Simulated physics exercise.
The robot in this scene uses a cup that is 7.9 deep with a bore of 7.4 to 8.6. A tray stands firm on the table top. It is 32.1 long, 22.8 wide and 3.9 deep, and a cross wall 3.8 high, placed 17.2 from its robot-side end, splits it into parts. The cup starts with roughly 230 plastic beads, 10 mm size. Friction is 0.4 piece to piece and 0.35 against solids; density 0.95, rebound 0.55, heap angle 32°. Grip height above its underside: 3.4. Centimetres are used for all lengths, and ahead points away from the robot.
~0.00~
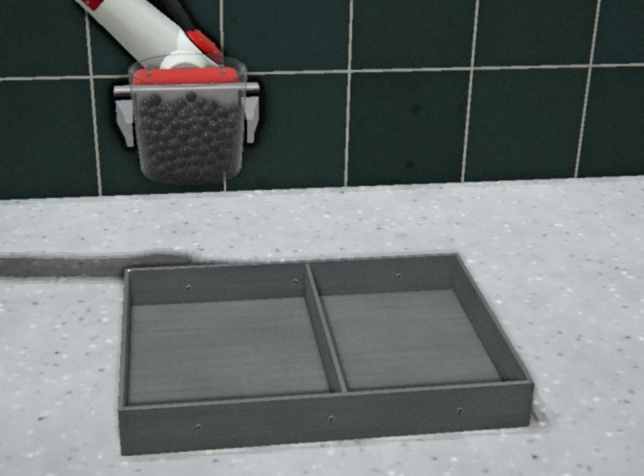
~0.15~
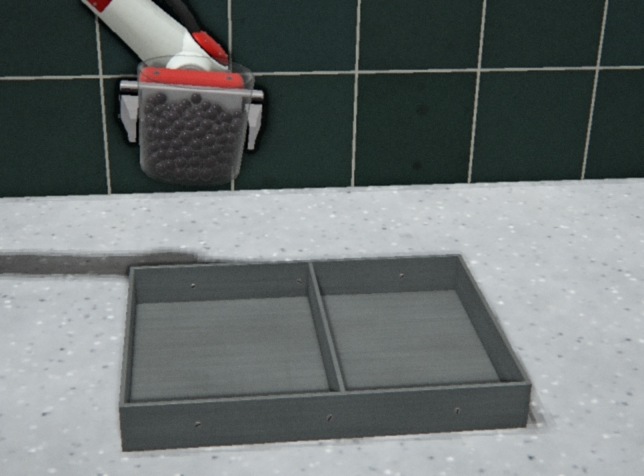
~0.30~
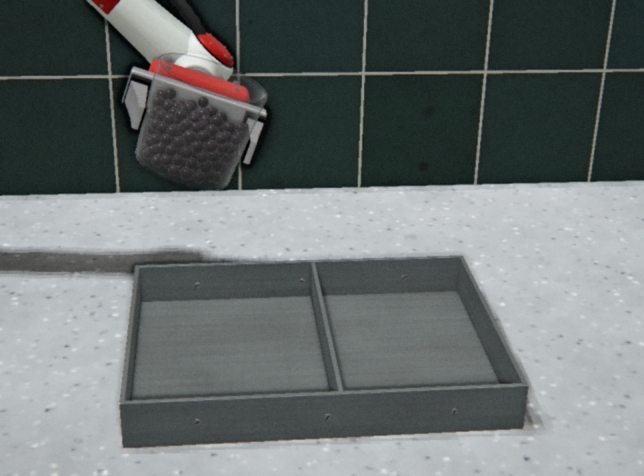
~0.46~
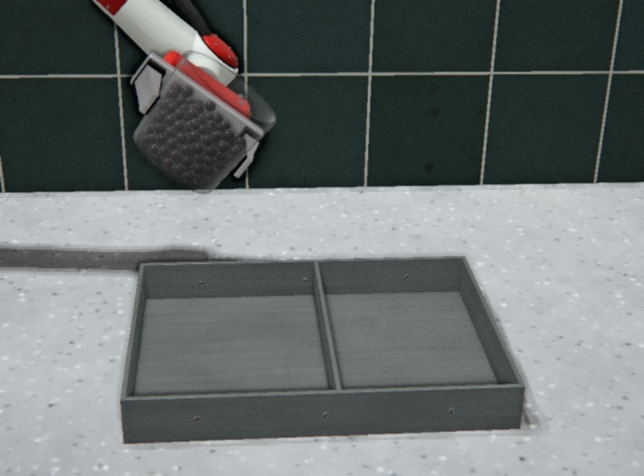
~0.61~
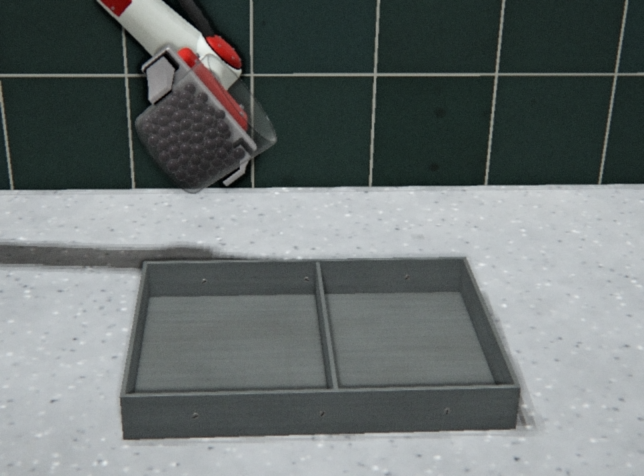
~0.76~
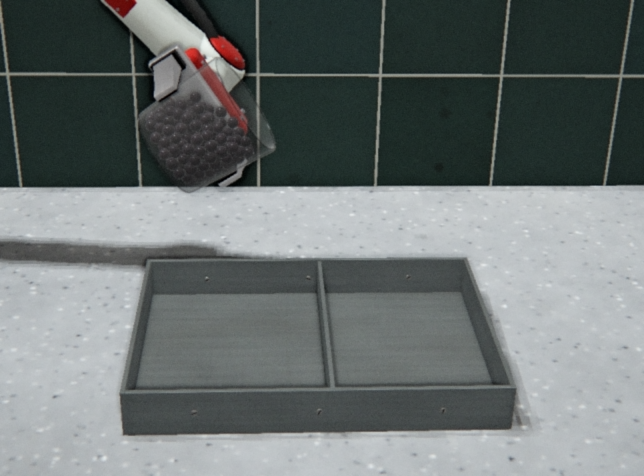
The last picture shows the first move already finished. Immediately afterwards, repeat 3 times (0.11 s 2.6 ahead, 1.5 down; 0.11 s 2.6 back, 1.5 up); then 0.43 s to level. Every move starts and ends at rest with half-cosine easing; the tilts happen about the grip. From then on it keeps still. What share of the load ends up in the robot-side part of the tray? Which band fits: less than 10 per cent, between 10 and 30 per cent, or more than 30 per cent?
It falls below 10 per cent.
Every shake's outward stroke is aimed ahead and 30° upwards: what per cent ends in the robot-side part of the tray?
It comes to around 20 percent.
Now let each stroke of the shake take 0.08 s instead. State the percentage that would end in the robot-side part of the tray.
Estimate for that case: 5 %.
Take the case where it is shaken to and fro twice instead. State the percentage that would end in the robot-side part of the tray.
That change gives some 0 percent.
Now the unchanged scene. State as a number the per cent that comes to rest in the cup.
Around 95 in a hundred.
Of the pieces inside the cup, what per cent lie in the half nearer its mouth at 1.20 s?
Some 35 percent is in that half.
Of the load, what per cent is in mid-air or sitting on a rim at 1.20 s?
I'd reckon close to 0 per cent.
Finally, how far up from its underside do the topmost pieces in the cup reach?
I'd say near 7.5 cm from the bottom.
By 1.20 s, tilted 57° forward, highest piece 24 above the table; 230 in the cup, 1 in the far-side part, 1 in flight or on a rim.
By 1.63 s, tilted 29° forward, highest piece 25 above the table; 224 in the cup, 4 in the robot-side part, 3 in the far-side part, 1 in flight or on a rim.
By 2.05 s, level, highest piece 27 above the table; 224 in the cup, 4 in the robot-side part, 4 in the far-side part.
By 3.10 s, level, highest piece 27 above the table; 224 in the cup, 4 in the robot-side part, 4 in the far-side part.
Final count, 224 in the cup, 4 in the robot-side part, 4 in the far-side part. That is 2 % in the robot-side part of the tray.
